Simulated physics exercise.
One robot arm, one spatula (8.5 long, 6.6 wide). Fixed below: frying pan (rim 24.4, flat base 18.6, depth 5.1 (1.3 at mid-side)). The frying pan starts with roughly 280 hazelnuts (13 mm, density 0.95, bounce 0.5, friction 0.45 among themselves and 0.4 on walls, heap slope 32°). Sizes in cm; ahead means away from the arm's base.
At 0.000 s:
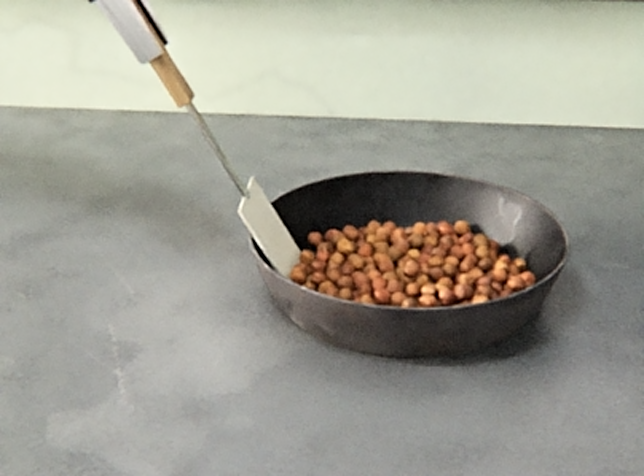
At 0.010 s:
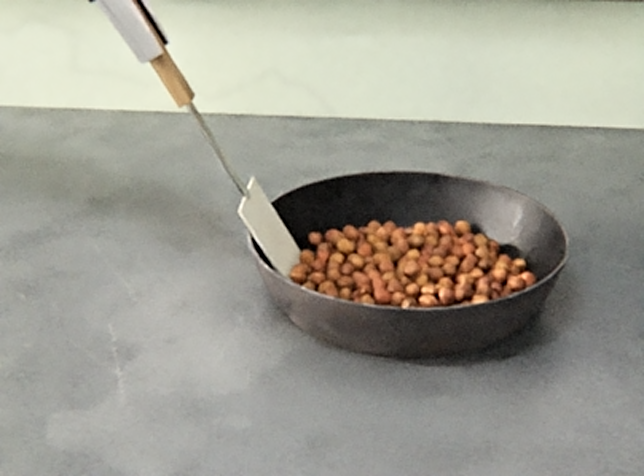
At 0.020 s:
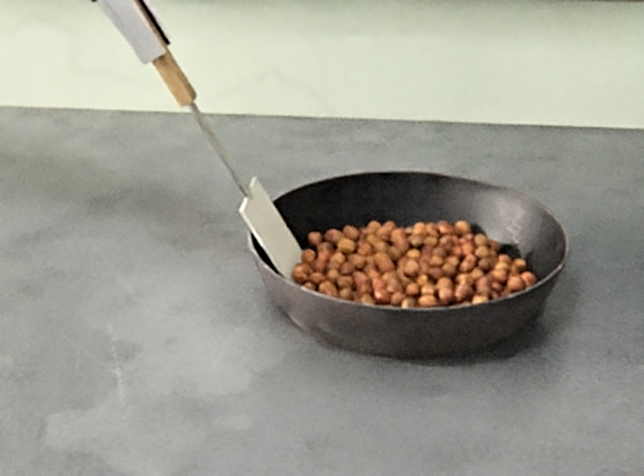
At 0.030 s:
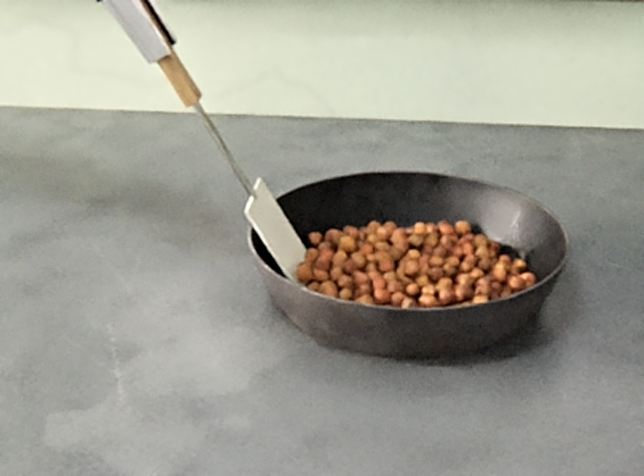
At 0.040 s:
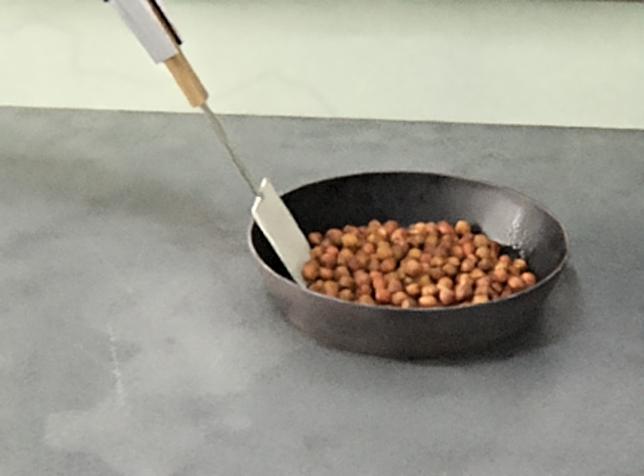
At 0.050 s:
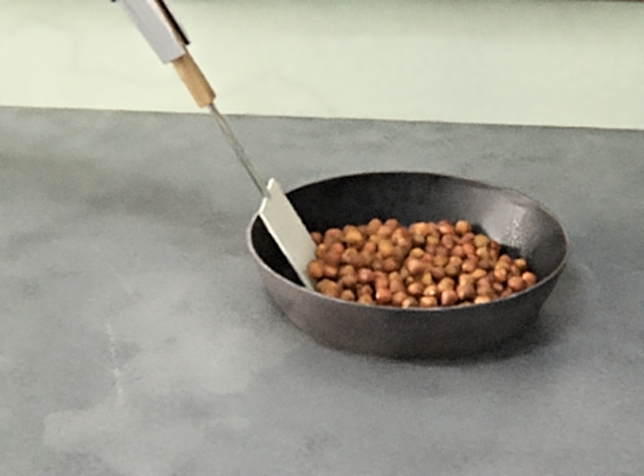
A white spatula held by a robot arm slid slightly to the right inside a dark frying pan, nudging the nearest hazelnuts a little while the pan stayed still on the gray surface.
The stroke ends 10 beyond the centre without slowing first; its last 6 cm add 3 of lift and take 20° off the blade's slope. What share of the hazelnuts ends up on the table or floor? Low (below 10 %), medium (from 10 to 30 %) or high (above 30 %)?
A medium share, from 10 to 30 %, ends on the table or floor.
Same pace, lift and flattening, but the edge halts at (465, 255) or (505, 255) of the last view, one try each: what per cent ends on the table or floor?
Some 0 and 0 per cent.
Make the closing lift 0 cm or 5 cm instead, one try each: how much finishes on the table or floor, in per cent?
Some 5 and 15 per cent.
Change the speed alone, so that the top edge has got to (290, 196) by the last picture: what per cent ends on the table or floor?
About 25 per cent.
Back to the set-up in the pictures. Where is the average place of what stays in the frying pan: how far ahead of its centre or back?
Some 3.0 cm ahead.
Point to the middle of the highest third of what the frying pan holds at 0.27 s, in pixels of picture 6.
At about (496, 255).
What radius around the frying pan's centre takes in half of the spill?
About 24 cm.
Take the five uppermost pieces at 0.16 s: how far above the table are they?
About 4 cm.
After 0.16 s, sloping 60°, highest piece 5 above the table; 277 in the frying pan.
After 0.27 s, sloping 54°, highest piece 5 above the table; 277 in the frying pan.
After 0.52 s, sloping 40°, highest piece 16 above the table; 233 in the frying pan, 24 on the table or floor, 20 on the blade or in flight.
After 1.57 s, sloping 40°, highest piece 5 above the table; 233 in the frying pan, 44 on the table or floor.
At rest, 233 in the frying pan, 44 on the table or floor. That is 16 % on the table or floor.
